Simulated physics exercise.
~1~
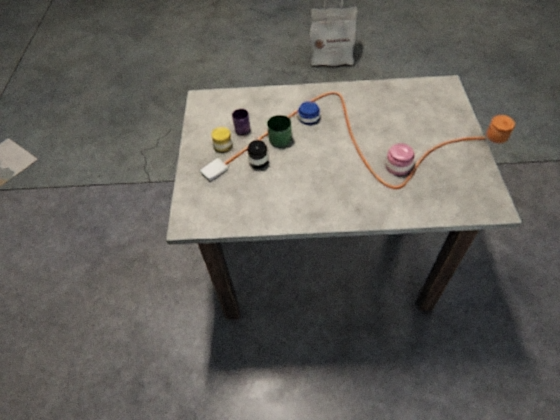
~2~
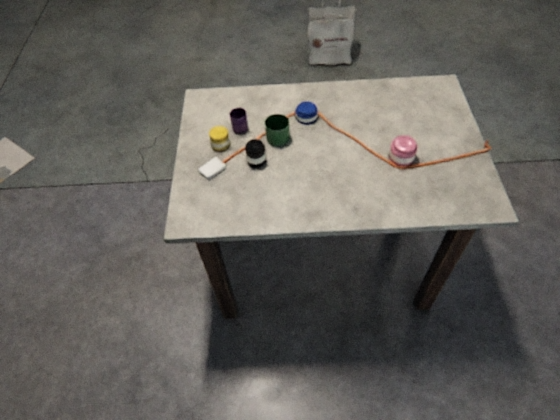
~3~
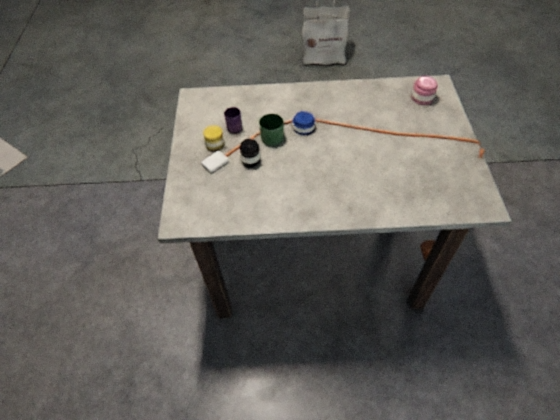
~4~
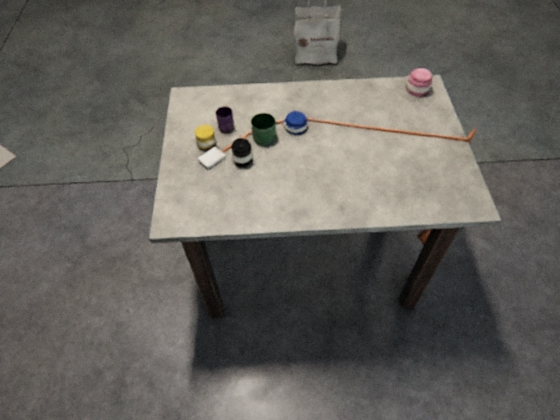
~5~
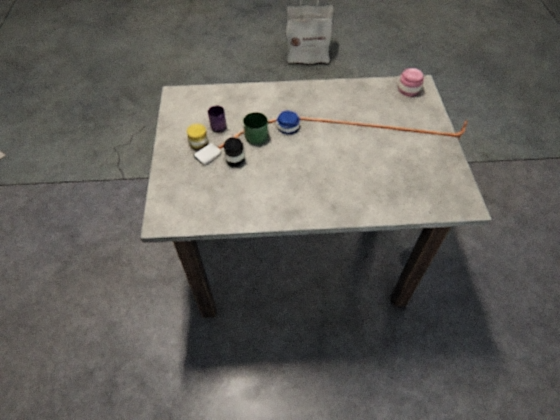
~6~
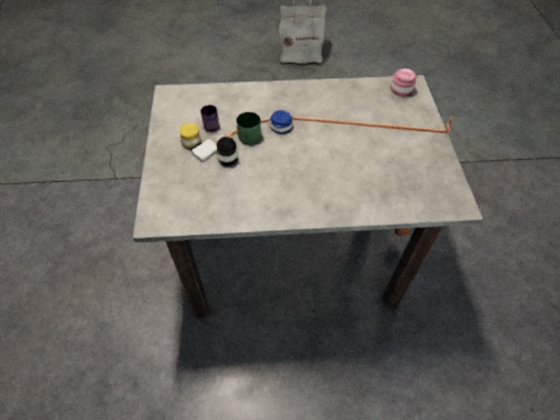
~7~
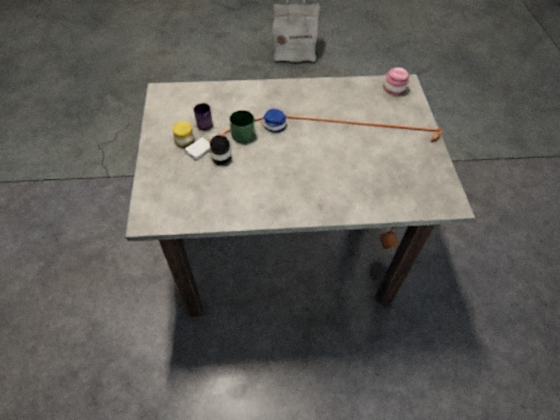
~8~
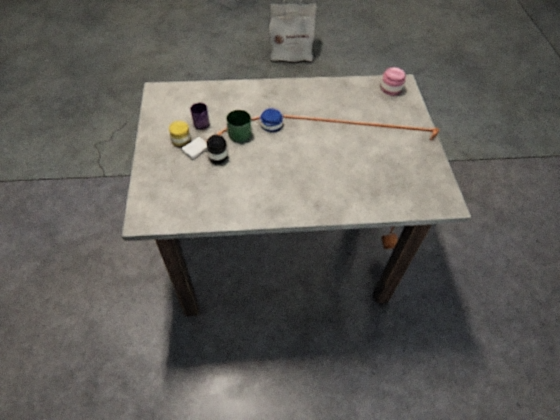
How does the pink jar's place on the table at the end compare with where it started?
It starts toward the middle of the table's right side, in a bend of the orange cord. By the end it sits near the far right corner, behind the straightened cord.
